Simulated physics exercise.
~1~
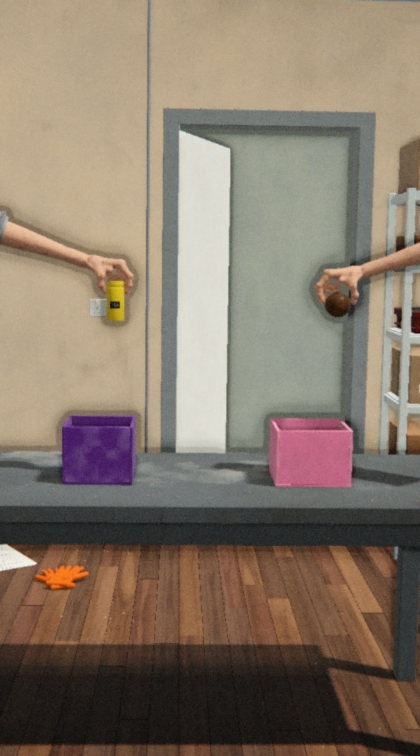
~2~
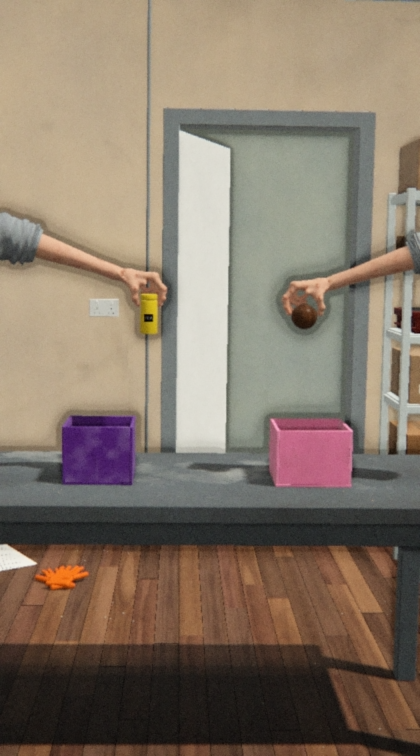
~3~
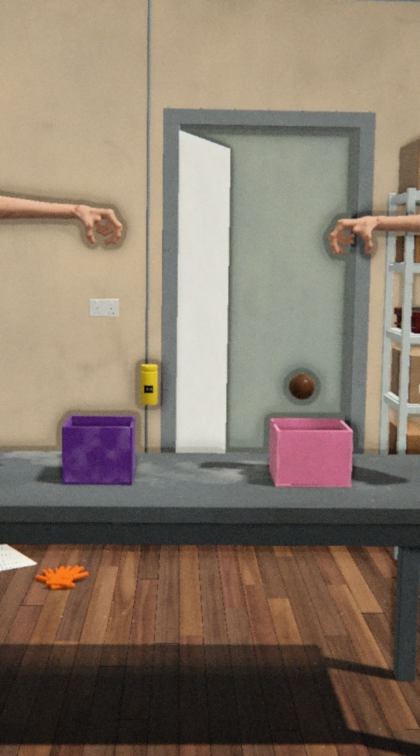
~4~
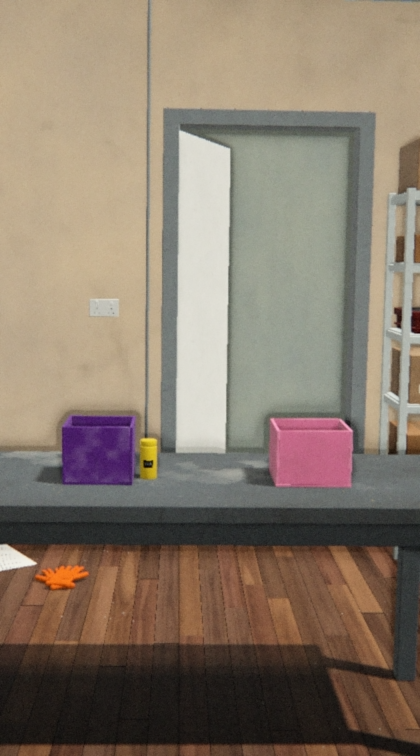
Two hands reach in from opposite sides above a grey table, seen from the front by a still camera in a room with beige walls, a wooden floor and a partly open door. The left hand holds a yellow shaker upright and the right one a round brown onion, above an open purple box on the left and a pink box on the right. Both hands move inward, then let go and draw back as the items fall. The shaker misses the purple box and stands upright beside it, while the onion drops out of sight into the pink box.
